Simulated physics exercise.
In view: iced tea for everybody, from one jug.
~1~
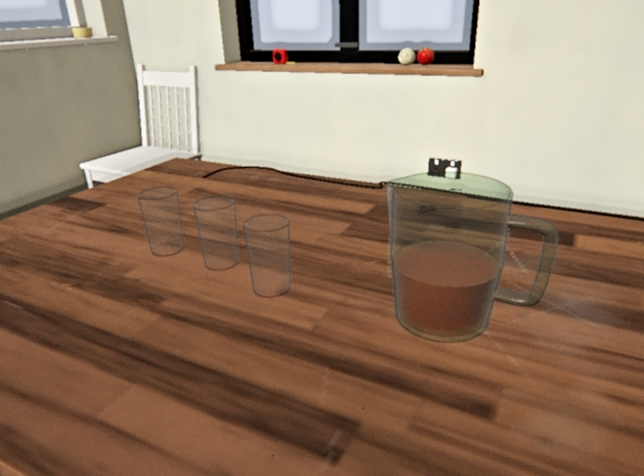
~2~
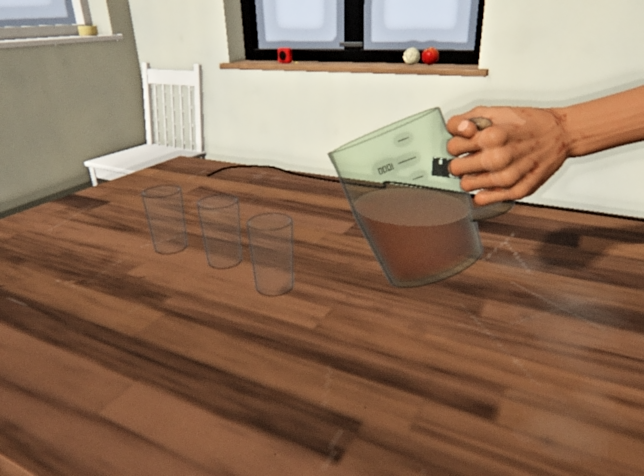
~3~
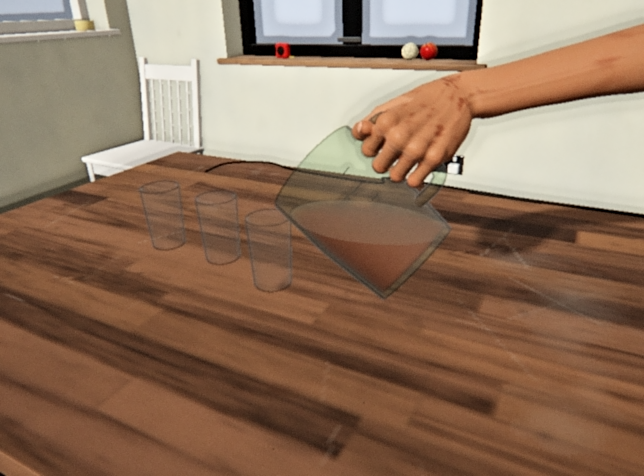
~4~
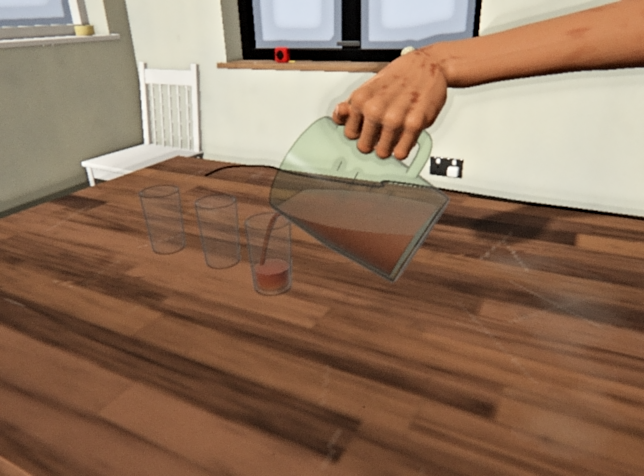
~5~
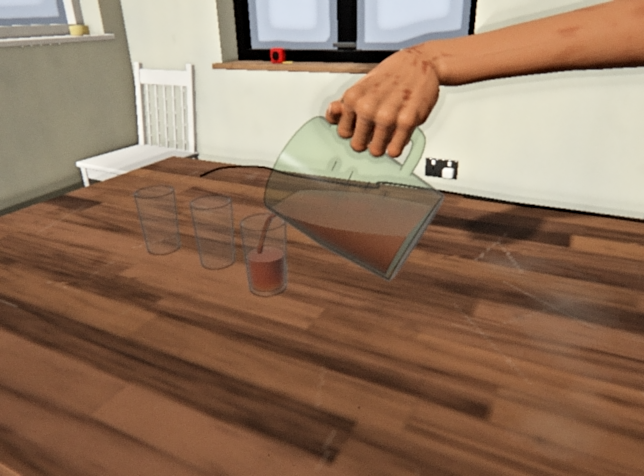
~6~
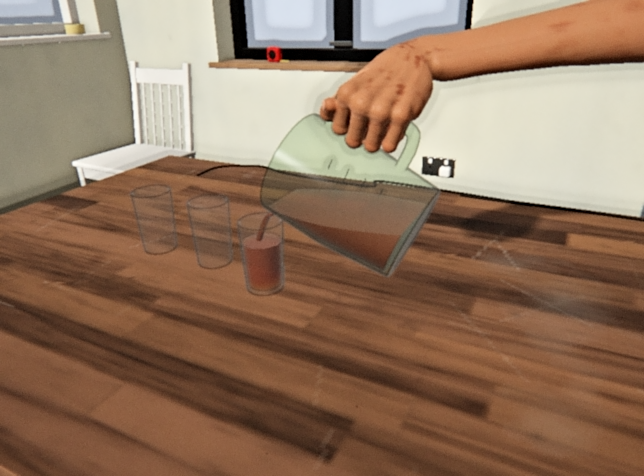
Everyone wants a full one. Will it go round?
It will do.
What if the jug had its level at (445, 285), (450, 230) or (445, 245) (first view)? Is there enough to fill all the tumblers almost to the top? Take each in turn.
One after the other: Falls short, plenty, suffices.
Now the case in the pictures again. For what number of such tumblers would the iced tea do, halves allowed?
It makes near 4.0.
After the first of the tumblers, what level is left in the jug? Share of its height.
I make it 35 per cent.
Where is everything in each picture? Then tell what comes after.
In the first picture, before the pour; jug (446, 253) about half full; three tumblers, the last at (162, 220).
In the second picture, the jug is on its way; jug (409, 196) tipped 25° with all of its load; the first is empty.
In the third picture, the iced tea nears the lip; jug (362, 213) tipped 55° with all of its load; three tumblers, the last at (164, 214).
In the fourth picture, pouring; jug (357, 200) tipped 65° with nearly all of its load; the first is about a quarter full.
In the fifth picture, pouring; jug (353, 199) tipped 65° with nearly all of its load; three tumblers, the last at (159, 218).
In the sixth picture, pouring; jug (349, 195) tipped 65° with about three quarters of its load; the first is about two thirds full.
A moment on, the first is about three quarters full.
Further on, the first is done and the jug has about three quarters of its load.
When it is over, all three are full and about a quarter of the iced tea is over.
